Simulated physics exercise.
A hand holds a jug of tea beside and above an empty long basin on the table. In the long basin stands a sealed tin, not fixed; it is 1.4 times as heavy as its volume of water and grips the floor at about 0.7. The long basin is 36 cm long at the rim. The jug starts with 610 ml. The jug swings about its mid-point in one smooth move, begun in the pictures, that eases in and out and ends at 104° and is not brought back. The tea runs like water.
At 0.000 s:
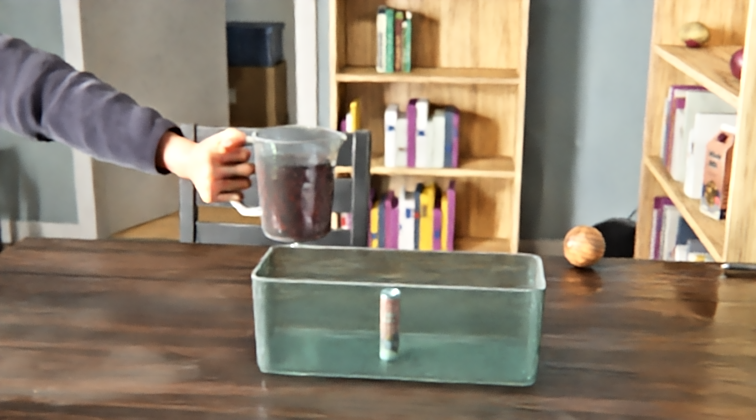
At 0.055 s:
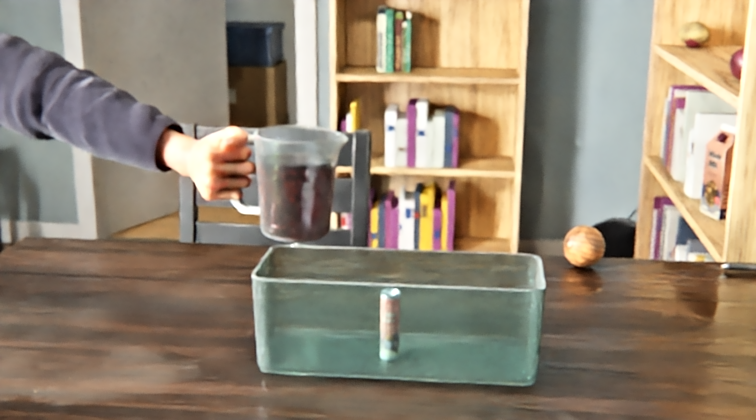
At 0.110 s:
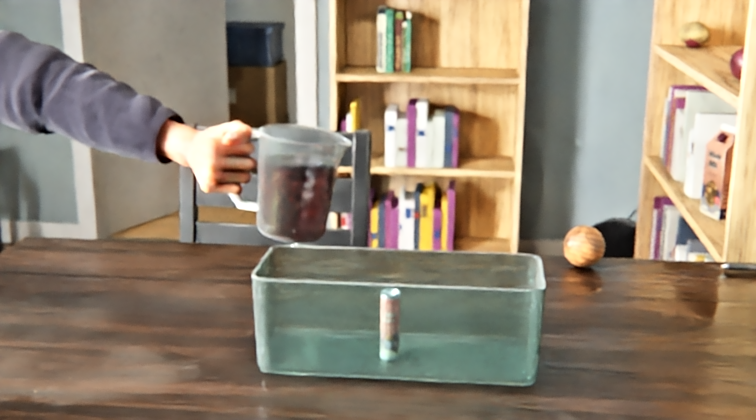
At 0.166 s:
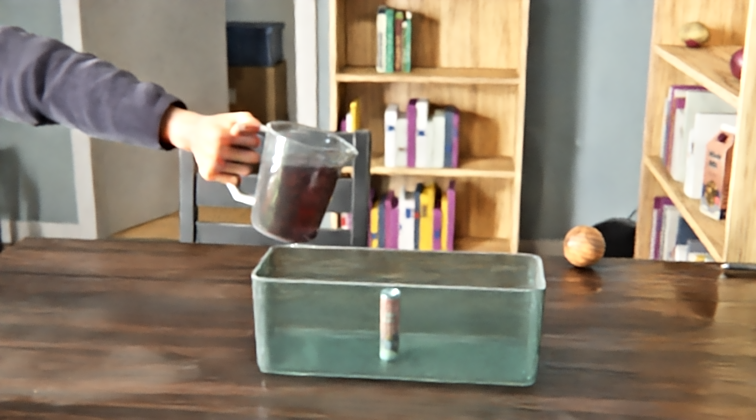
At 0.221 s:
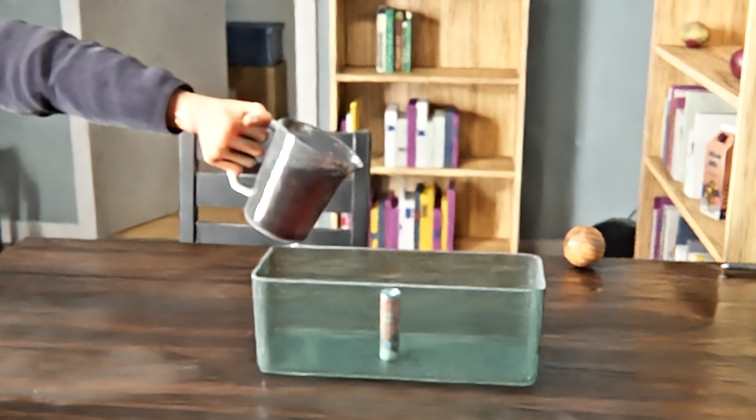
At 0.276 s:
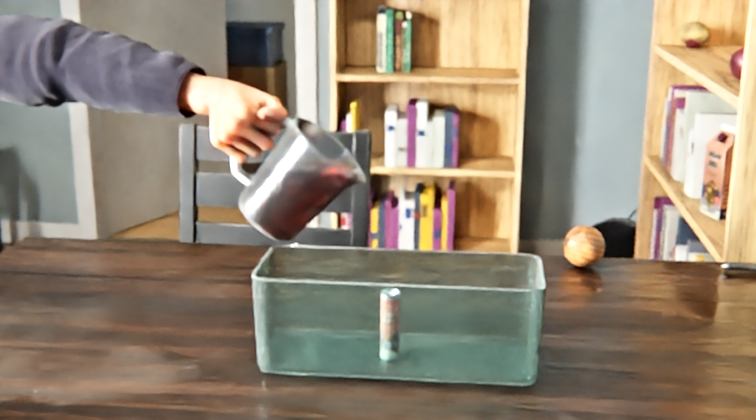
A hand held a clear jug of dark tea above a long glass basin with a tin standing inside, then smoothly tilted the jug toward the right, its handle side rising.
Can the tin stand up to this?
The tin falls.
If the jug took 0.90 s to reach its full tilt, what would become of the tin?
Then it topples.
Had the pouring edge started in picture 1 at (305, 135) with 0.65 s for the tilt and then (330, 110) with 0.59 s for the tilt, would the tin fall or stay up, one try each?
First it keeps standing; then it goes over.
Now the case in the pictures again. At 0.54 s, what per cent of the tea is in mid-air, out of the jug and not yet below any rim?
Near 20 in a hundred.
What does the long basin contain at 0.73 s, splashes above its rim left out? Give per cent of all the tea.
About 72 per cent.
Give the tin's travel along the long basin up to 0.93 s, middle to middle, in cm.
Some 6 cm.
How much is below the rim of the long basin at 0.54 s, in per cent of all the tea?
Near 18 in a hundred.
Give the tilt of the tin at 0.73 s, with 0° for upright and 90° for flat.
About 0°.
By 0.54 s the tilt is 97° and 62 per cent is still to pour; the tin stands where it began.
By 0.73 s the tilt is 104° and 17 per cent is still to pour; the tin stands where it began.
By 0.93 s the tilt is 104° and 2 per cent is still to pour; the tin lies on its side.
By 1.15 s the tilt is 104° and 0 per cent is still to pour; the tin lies on its side.
At rest the tin lies on its side.
